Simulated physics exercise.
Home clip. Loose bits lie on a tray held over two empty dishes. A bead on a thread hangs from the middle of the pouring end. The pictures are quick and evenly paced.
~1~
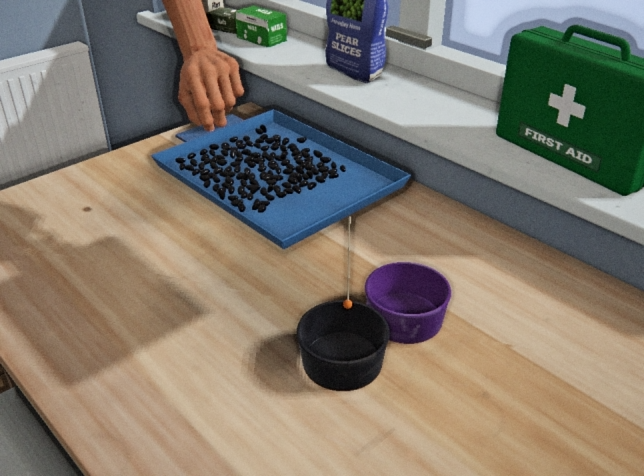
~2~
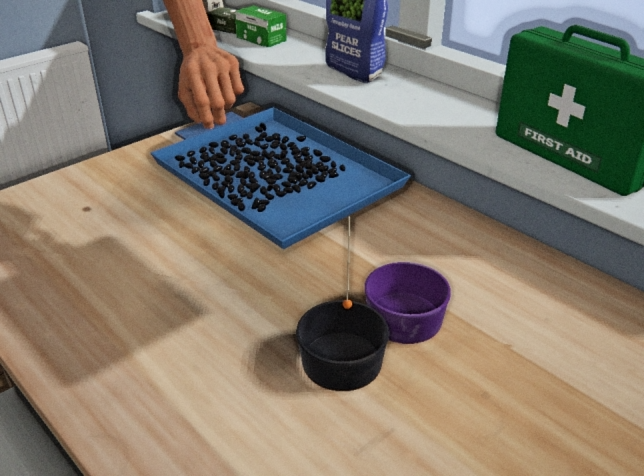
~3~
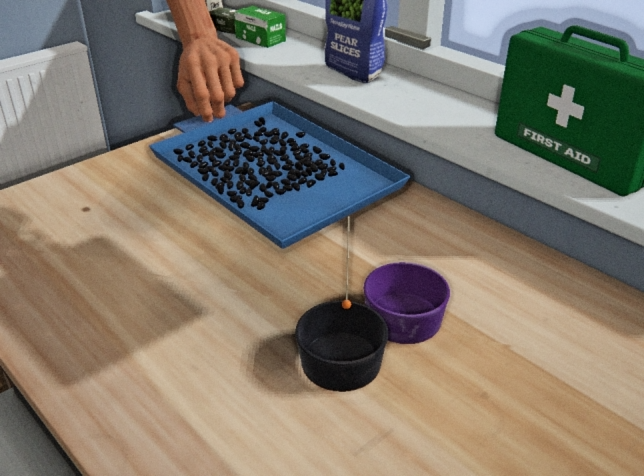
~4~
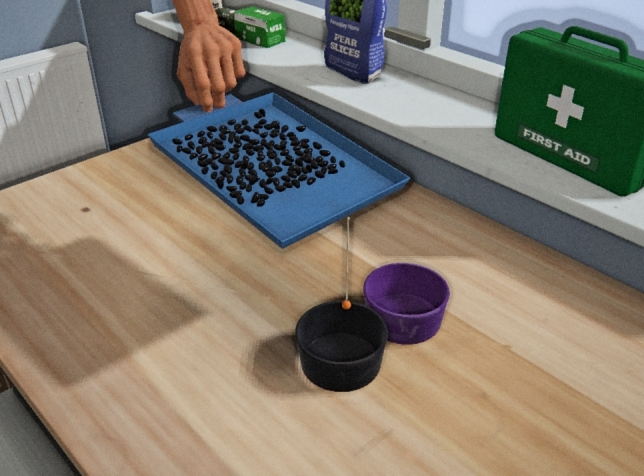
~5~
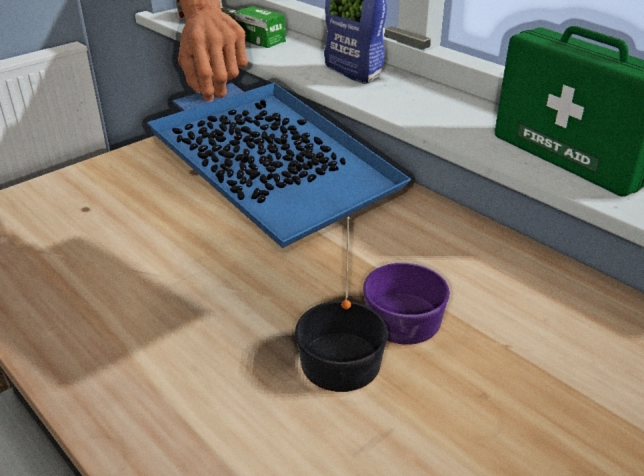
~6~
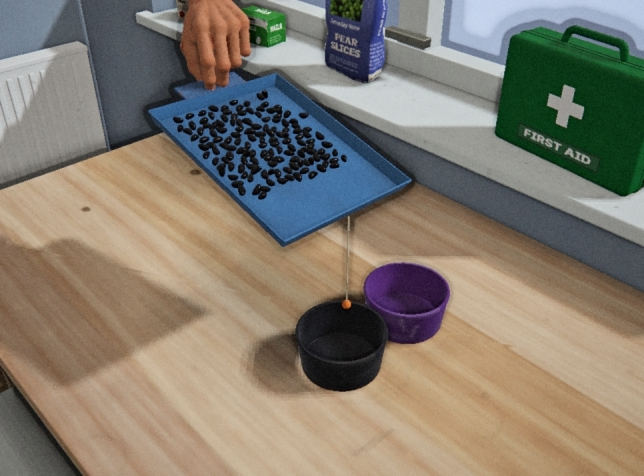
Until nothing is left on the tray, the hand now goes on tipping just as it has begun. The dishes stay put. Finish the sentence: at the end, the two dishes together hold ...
... more than half of the load.
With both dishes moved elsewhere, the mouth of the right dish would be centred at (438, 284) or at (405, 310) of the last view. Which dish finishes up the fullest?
The one at left, then the one at right.
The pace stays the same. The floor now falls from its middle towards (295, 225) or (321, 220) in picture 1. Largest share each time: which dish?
So, the dish at the left the first time round, the dish at the left the second.
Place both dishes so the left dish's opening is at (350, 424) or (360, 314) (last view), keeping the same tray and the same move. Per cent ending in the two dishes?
10 %, then 50 %.
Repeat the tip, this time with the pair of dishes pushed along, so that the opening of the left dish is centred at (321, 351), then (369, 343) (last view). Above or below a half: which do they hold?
Taking the tries in order: A major share, followed by a major share.
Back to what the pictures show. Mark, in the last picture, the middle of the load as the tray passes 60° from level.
Close to (359, 195).
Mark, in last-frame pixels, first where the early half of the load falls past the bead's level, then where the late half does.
It passes near (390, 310) first and then near (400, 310).
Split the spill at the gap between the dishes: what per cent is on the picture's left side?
Estimate: Roughly 10 %.
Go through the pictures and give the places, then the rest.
Corners of the pouring end near (283, 236) and (404, 175), level; middle of the load near (262, 169), black beans; left dish near (375, 366); right dish near (439, 320); bead on its thread near (348, 304), in the first picture.
Corners of the pouring end near (283, 236) and (404, 175), level; middle of the load near (262, 168), in the second picture.
Corners of the pouring end near (283, 236) and (403, 176), tipped barely, lowest at the right corner; middle of the load near (261, 164), in the third picture.
Corners of the pouring end near (283, 237) and (403, 177), tipped a little, lowest at the right corner; middle of the load near (261, 158), in the fourth picture.
Corners of the pouring end near (284, 236) and (404, 178), tipped a little, lowest at the right corner; middle of the load near (261, 152), in the fifth picture.
Corners of the pouring end near (285, 236) and (405, 179), tipped a little, lowest at the right corner; middle of the load near (263, 146); left dish near (373, 367); right dish near (437, 321), in the sixth picture.
Shortly afterwards, tray tipped steeply; the bulk on the tray; only a few in the left dish; only a few in the right dish; a little in the air.
Next, tray tipped right over; near half on the tray; a little in the left dish; a little in the right dish; a little outside both; near a quarter in the air.
Some moments later, tray tipped past a quarter turn; near a quarter in the left dish; near a third in the right dish; near a third outside both.
In the end, tray tipped past a quarter turn; near a quarter in the left dish; near a third in the right dish; near a third outside both.
